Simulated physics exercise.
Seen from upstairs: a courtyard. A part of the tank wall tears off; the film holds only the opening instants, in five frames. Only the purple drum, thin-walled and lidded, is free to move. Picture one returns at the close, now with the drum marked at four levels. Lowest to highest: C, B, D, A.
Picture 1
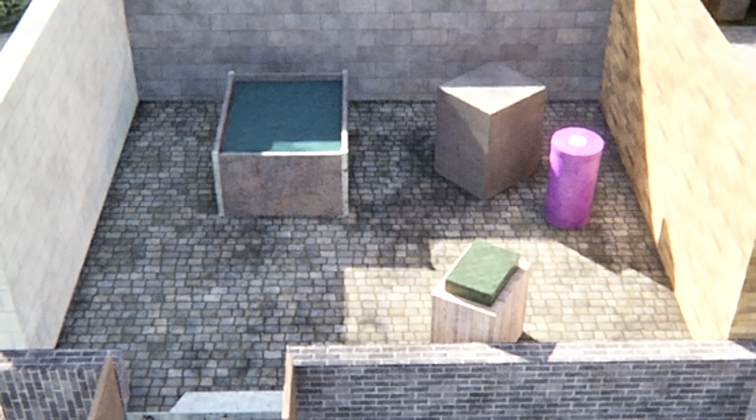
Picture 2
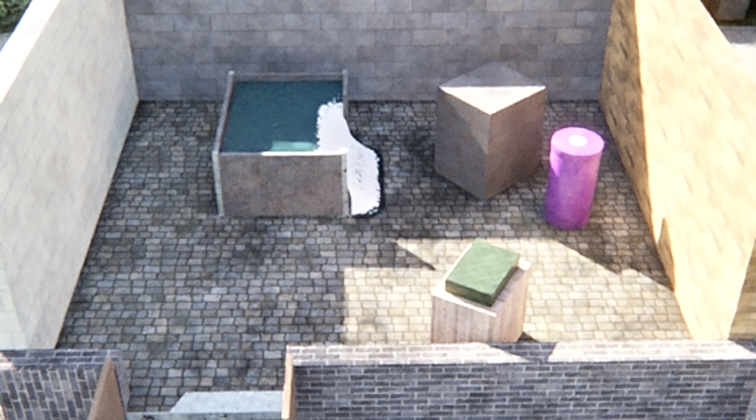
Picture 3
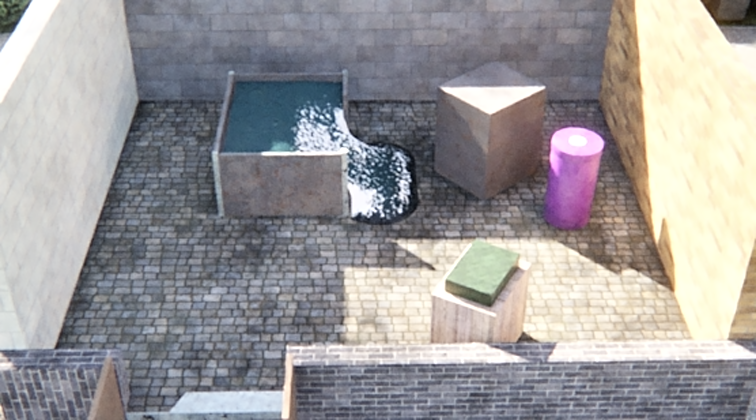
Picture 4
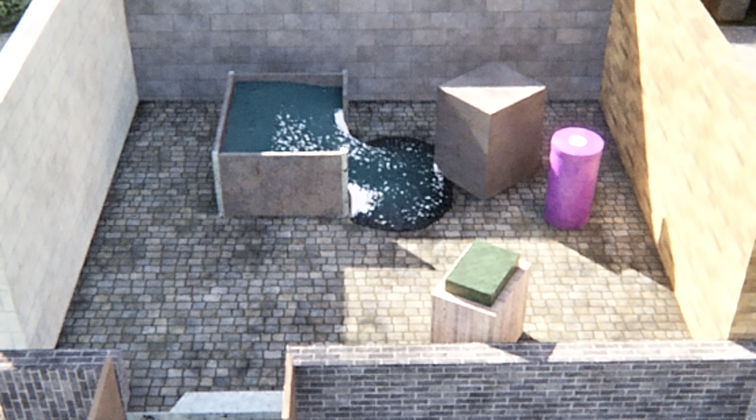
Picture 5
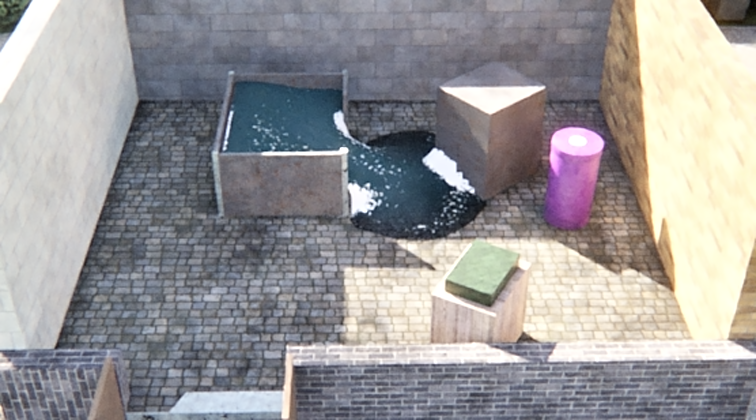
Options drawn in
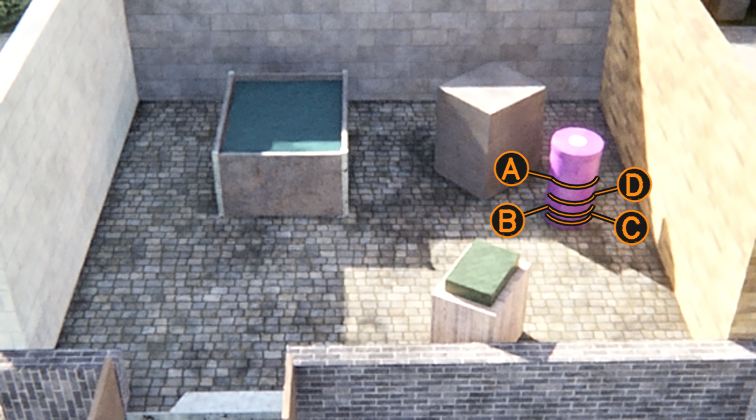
A walled yard paved with small stones is seen from upstairs, looking down over a low brick wall in front. A brown tank of dark teal water stands at the left, a brown angular block and an upright purple drum at the right, and a green slab on a pale block nearer. Water pours from the tank's right side, foaming white, and spreads darkly to the brown block, while drum and camera stay still.
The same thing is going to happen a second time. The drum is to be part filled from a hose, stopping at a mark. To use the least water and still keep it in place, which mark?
Level B just does it.
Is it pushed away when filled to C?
Yes.
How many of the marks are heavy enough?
Three of them.
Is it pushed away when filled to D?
No, not at all.
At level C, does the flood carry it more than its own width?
Yes.
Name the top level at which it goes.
C it is.
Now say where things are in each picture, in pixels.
Lid of the purple drum at (577, 141); tank full, its middle at (285, 117); open gate at (205, 351).
Water covers 2 % of the ground, mostly out of sight from here.
Water covers 4 % of the ground and is seen nearest the drum at (406, 179).
Water covers 7 % of the ground and is seen nearest the drum at (428, 170).
Lid of the purple drum at (577, 141); water covers 9 % of the ground and is seen nearest the drum at (424, 172).
On the marked copy, A at (577, 187); B at (573, 215); C at (572, 223); D at (575, 203); from the bottom up C, B, D, A.
With A, it does not move.
With B, it does not move.
With C, it is pushed about 3 times its own width away.
With D, it does not move.
